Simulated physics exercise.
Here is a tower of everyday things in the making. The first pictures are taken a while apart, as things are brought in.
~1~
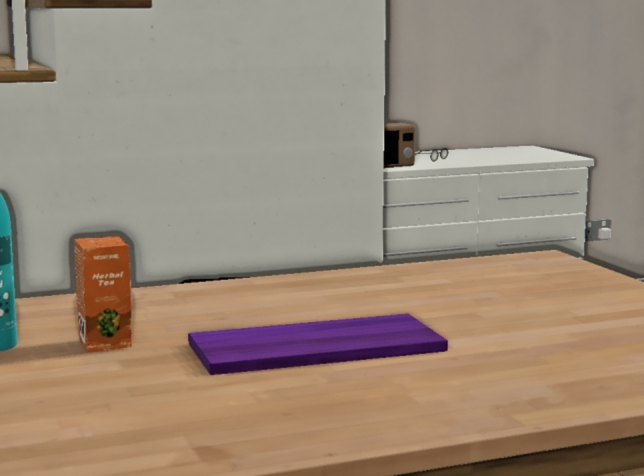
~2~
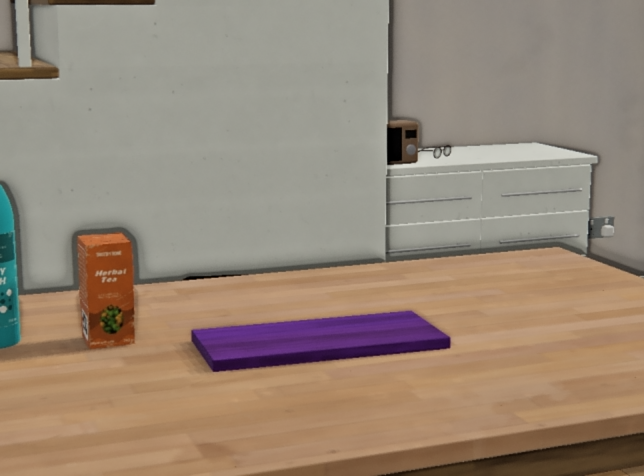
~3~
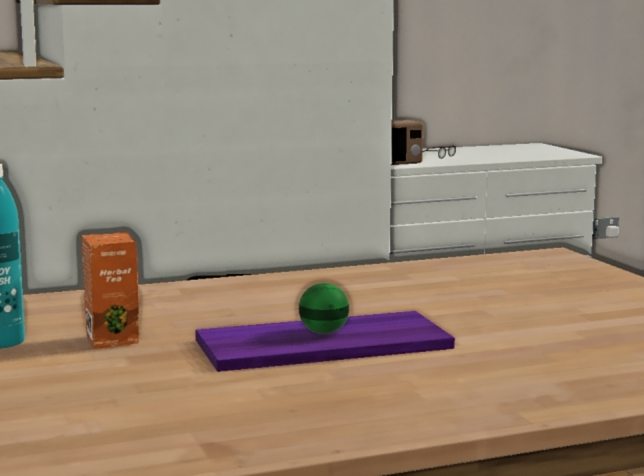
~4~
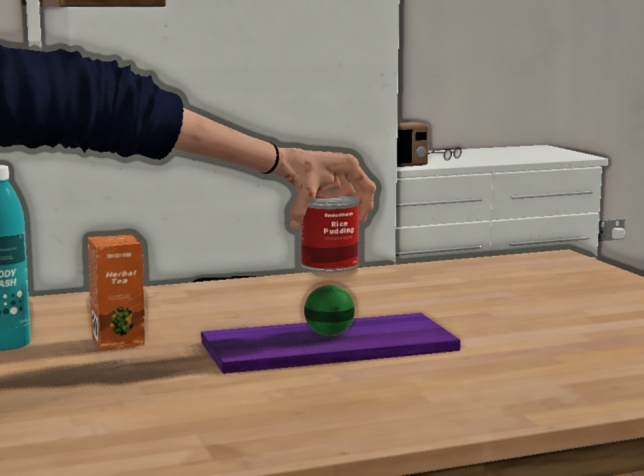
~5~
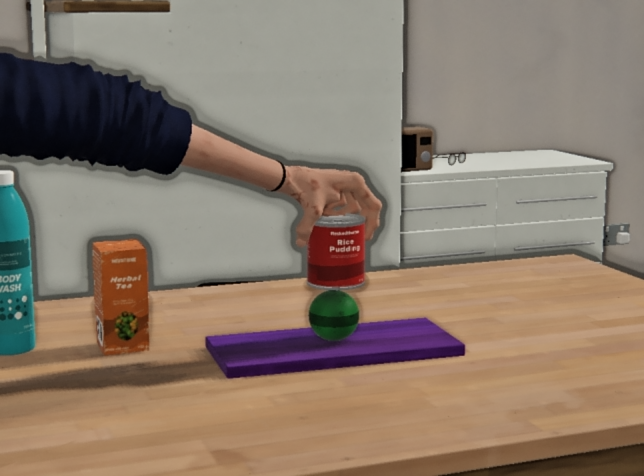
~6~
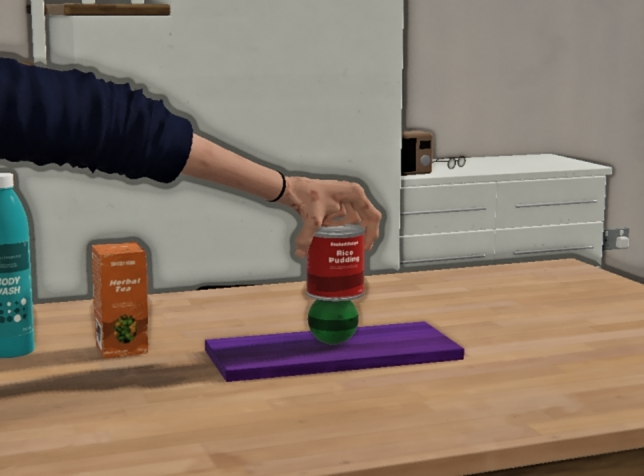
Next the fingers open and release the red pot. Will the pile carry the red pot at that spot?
In the end the pile gives way.
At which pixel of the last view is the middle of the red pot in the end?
Around (438, 306).
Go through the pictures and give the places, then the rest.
In the first picture, the last thing is not in view yet; orange carton (103, 293).
In the second picture, the last thing is not in view yet.
In the third picture, the last thing is not in view yet; orange carton (111, 289).
The fourth picture shows coming down; red pot (330, 233); green ball (329, 311).
The fifth picture shows coming down; red pot (336, 251); orange carton (121, 296).
The sixth picture shows set down, still held; red pot (335, 261); green ball (333, 319).
Then, 0.60 s past the last view, red pot now fallen.
Then, 0.70 s past the last view, things are still on the move.
Finally, fallen, red pot; the other 4 still in place. Final places as the last picture's camera would see them, red pot near (438, 306). The pile loses its balance.
